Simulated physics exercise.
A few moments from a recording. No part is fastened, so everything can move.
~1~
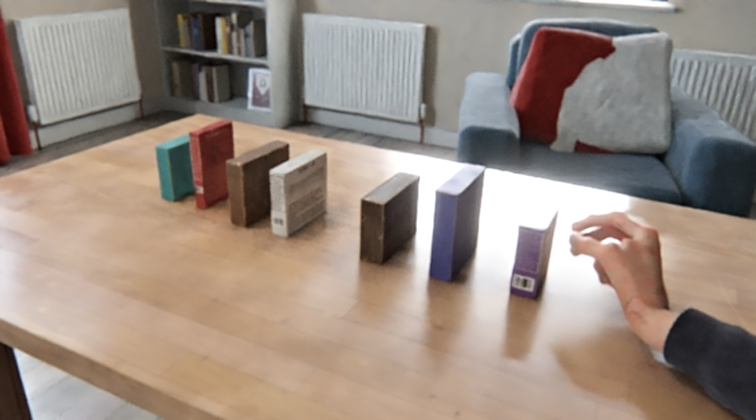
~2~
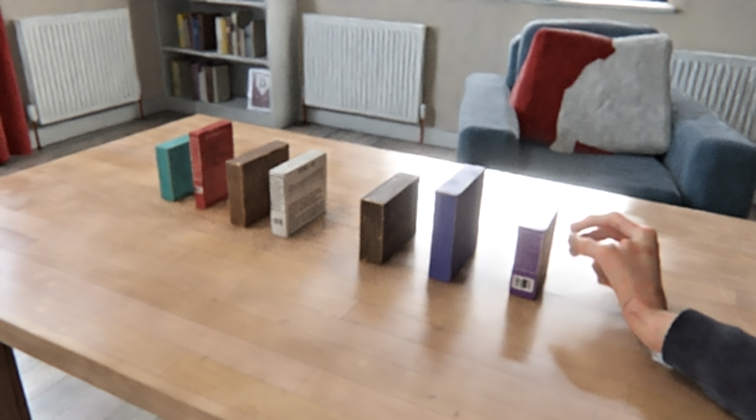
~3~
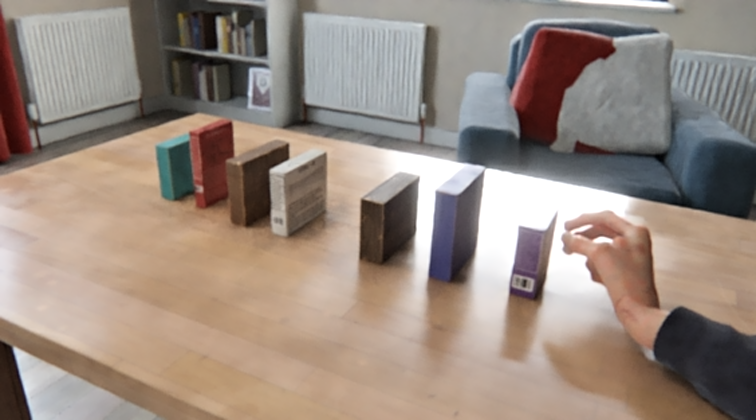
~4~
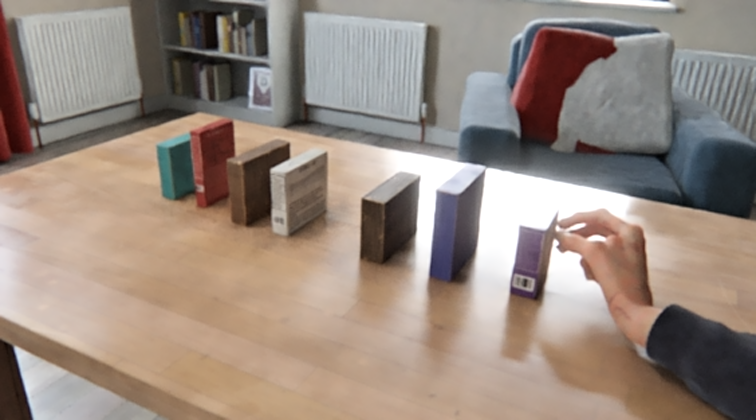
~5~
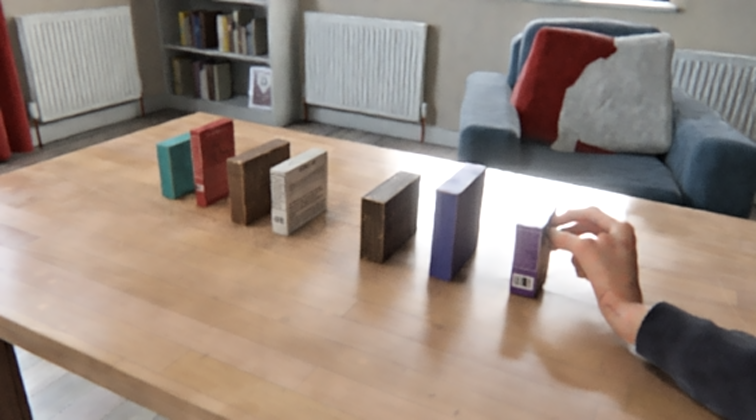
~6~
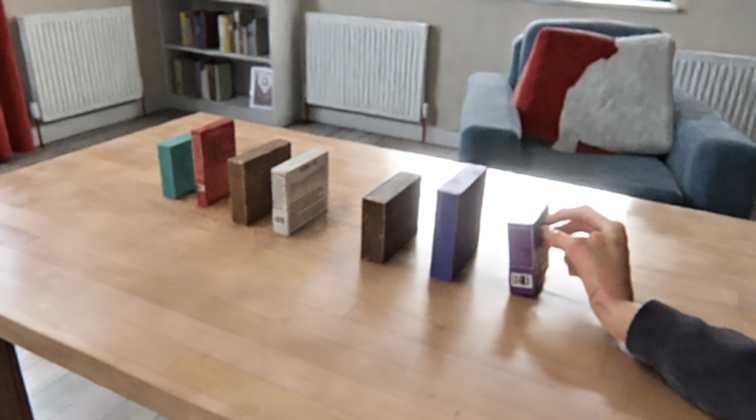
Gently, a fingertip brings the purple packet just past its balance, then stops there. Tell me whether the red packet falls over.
Never falls.
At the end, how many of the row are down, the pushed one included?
Total: 1.
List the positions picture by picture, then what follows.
In the first frame, red packet (215, 165); white packet (300, 192).
In the second frame, blue board (457, 222); black block (391, 217).
In the third frame, white packet (300, 192); brown board (261, 181).
In the fourth frame, blue board (458, 221); black block (392, 216).
In the fifth frame, purple packet 2° over; white packet (301, 191); brown board (262, 180).
In the sixth frame, purple packet 10° over; red packet (216, 163); blue board (459, 221).
Then, 0.20 s later than the last frame, purple packet 31° over.
Then, 0.30 s later than the last frame, purple packet 49° over.
When it is over, all 5 as before. End places, in pixels of the last picture, red packet near (216, 163).
